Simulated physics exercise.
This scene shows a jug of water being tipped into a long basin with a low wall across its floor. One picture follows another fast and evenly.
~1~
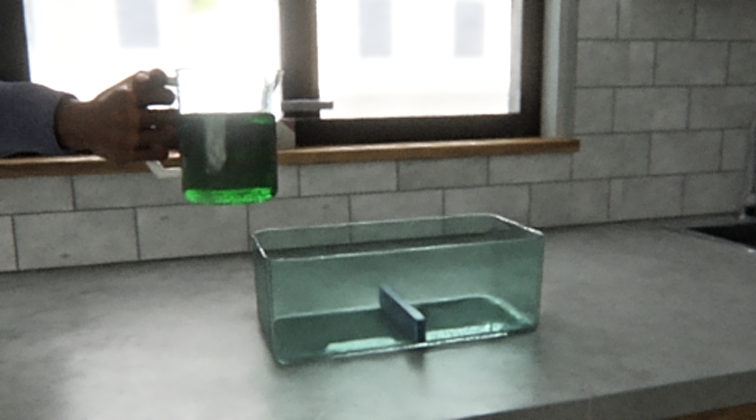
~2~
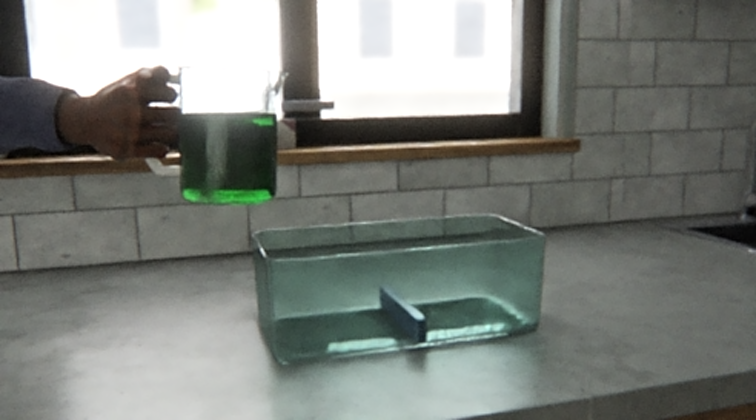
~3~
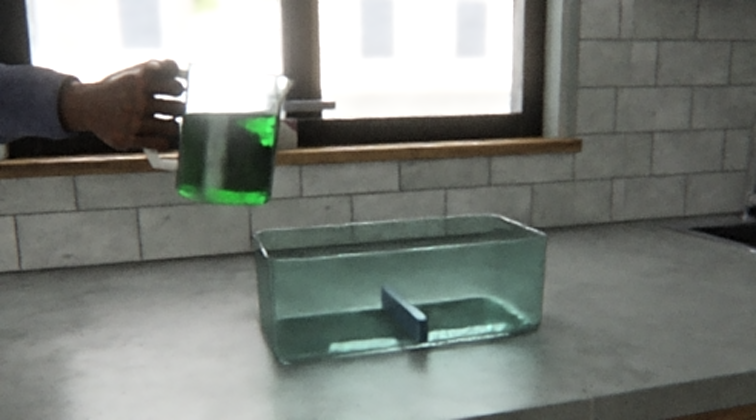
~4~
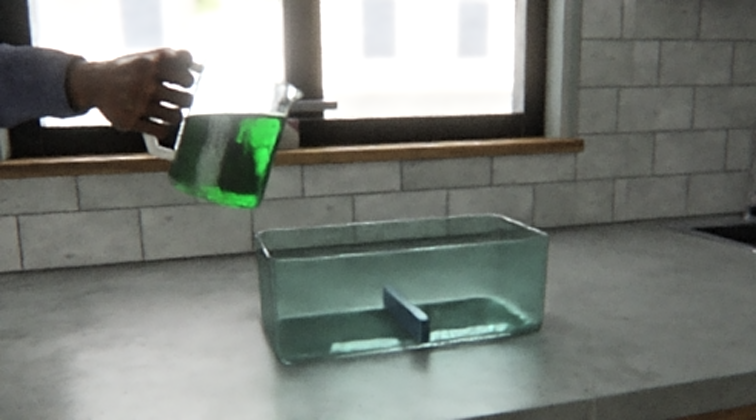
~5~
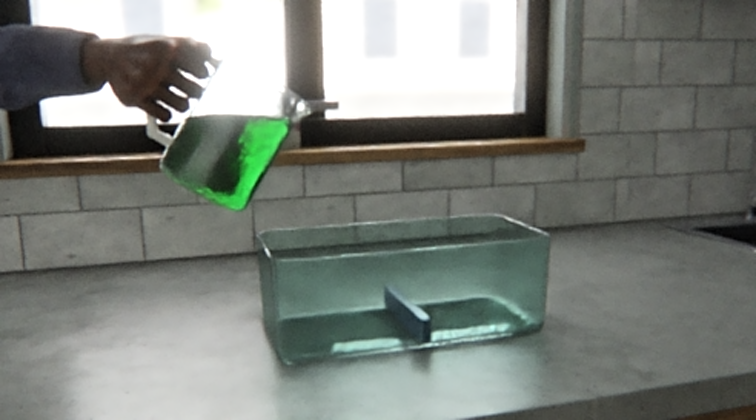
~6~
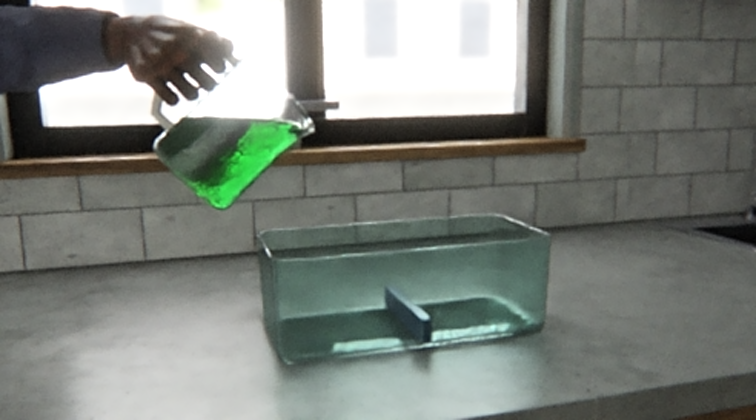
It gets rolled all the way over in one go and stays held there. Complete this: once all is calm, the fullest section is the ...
The fullest section is the left one.
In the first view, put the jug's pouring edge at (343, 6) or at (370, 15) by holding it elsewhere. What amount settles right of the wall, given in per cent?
You'd see around 85 per cent, and then around 85 per cent.
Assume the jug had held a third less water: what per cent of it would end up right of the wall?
10 %.
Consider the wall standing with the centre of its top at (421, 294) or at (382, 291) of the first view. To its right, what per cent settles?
First try 10 per cent, second try 15 per cent.
A moment on, the tilt is 92° and 73 per cent is still to pour, 8 is left of the wall and 0 right of it.
Next, the tilt is 94° and 37 per cent is still to pour, 41 is left of the wall and 1 right of it.
Then the tilt is 94° and 18 per cent is still to pour, 65 is left of the wall and 4 right of it.
Later the tilt is 94° and 9 per cent is still to pour, 76 is left of the wall and 7 right of it.
At rest 80 per cent lies left of the wall, 15 right of it and 4 outside.
